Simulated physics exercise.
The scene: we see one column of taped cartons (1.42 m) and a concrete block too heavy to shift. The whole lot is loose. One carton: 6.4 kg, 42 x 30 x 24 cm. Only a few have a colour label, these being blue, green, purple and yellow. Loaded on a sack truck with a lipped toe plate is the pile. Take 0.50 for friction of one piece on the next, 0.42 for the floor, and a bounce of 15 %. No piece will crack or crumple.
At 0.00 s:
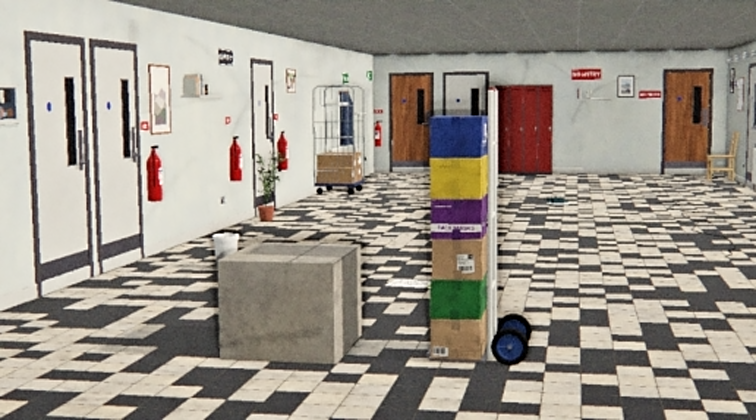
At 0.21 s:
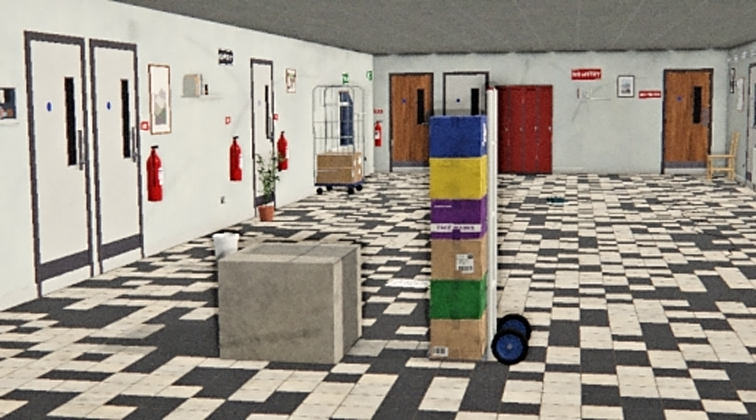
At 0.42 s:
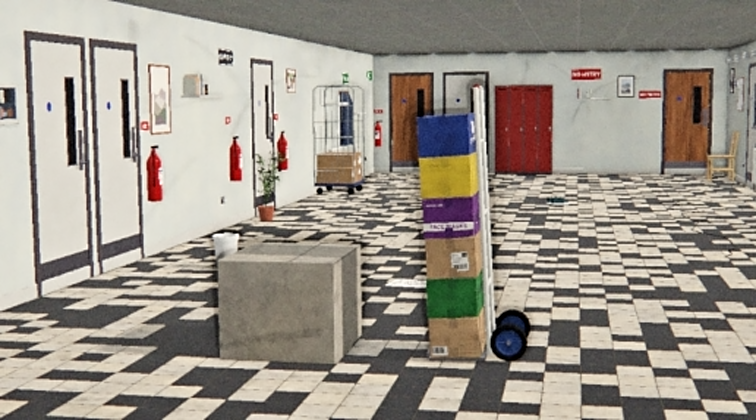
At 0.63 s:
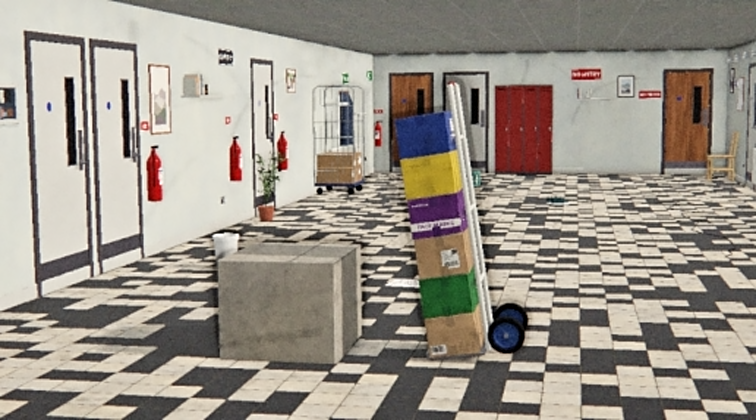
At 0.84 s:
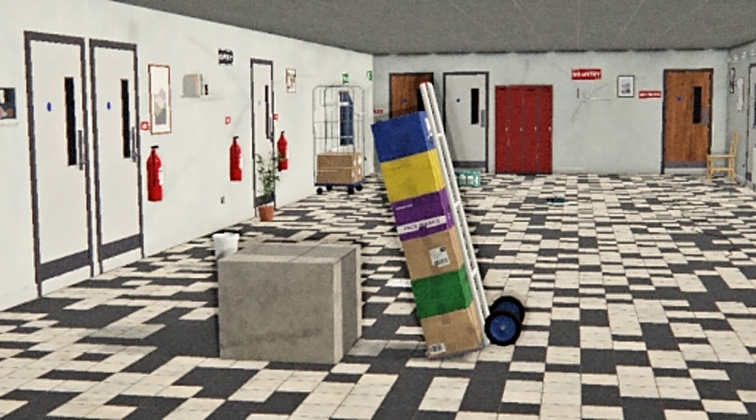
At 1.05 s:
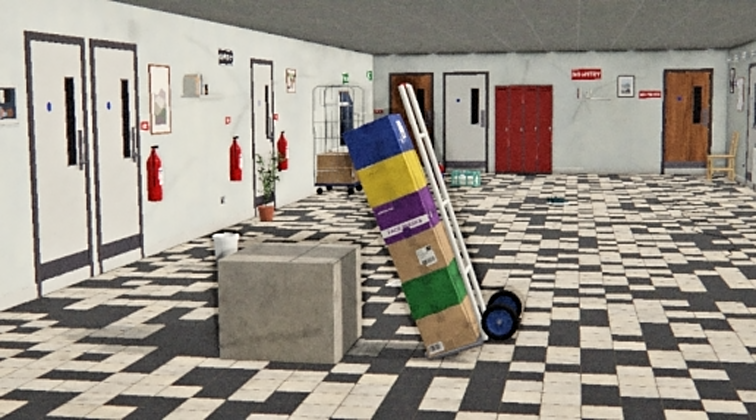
In this clip, a sack truck stacked with a single column of taped cartons stands upright beside a gray block in a hallway, then tilts steadily forward to the left, the blue, yellow and purple cartons leaning with it.
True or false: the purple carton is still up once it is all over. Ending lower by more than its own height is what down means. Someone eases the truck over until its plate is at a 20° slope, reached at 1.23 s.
True.
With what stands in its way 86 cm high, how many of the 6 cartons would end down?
That makes 1 in total.
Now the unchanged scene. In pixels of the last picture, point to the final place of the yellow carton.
End point in last frame: Roughly (281, 228).
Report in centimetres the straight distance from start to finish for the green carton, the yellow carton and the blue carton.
Green 30 cm, yellow 120 cm, blue 250 cm.
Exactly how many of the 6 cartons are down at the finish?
That makes 2.
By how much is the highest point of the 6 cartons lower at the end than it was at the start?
By about 50 cm, start to end.
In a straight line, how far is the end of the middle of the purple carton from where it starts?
Start and end are some 65 cm apart.
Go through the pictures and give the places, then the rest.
In the first frame (each place is the centre of the face we see best), truck frame (491, 145) 0° forward; purple carton (456, 220); blue carton (456, 137); yellow carton (455, 179); all as stacked.
Truck frame (490, 144) 0° forward; purple carton (456, 219), in the second frame.
Truck frame (478, 142) 3° forward; purple carton (448, 218) tilted 3°; blue carton (443, 136) tilted 3°; steepest lean 3°, the carton at (454, 338); 6 have shifted, in the third frame.
Truck frame (458, 138) 8° forward; purple carton (435, 217) tilted 8°; blue carton (422, 136) tilted 8°; 6 have shifted, in the fourth frame.
Truck frame (435, 137) 14° forward; purple carton (419, 217) tilted 14°; blue carton (399, 138) tilted 14°; 6 have shifted, in the fifth frame.
Truck frame (418, 137) 19° forward; purple carton (402, 219) tilted 21°; blue carton (372, 143) tilted 21°; yellow carton (387, 181) tilted 21°; 6 have shifted, in the sixth frame.
By 1.14 s, none of the 6 cartons down, 6 disturbed; purple carton tilted 25°; yellow carton tilted 25°.
By 1.30 s, none of the 6 cartons down, 6 disturbed; purple carton tilted 36°; yellow carton tilted 36°, 11 cm lower.
By 1.52 s, 2 of the 6 cartons down; purple carton tilted 51°, 11 cm lower; yellow carton on its side.
By 2.04 s, 2 of the 6 cartons down; purple carton tilted 48°, 11 cm lower; blue carton on its side.
When it is over (2.7 s), 2 of the 6 cartons down; purple carton tilted 48°, 11 cm lower; blue carton on its side; yellow carton on its side. In pixels of the last frame, middles, purple carton near (359, 232), blue carton near (114, 308).
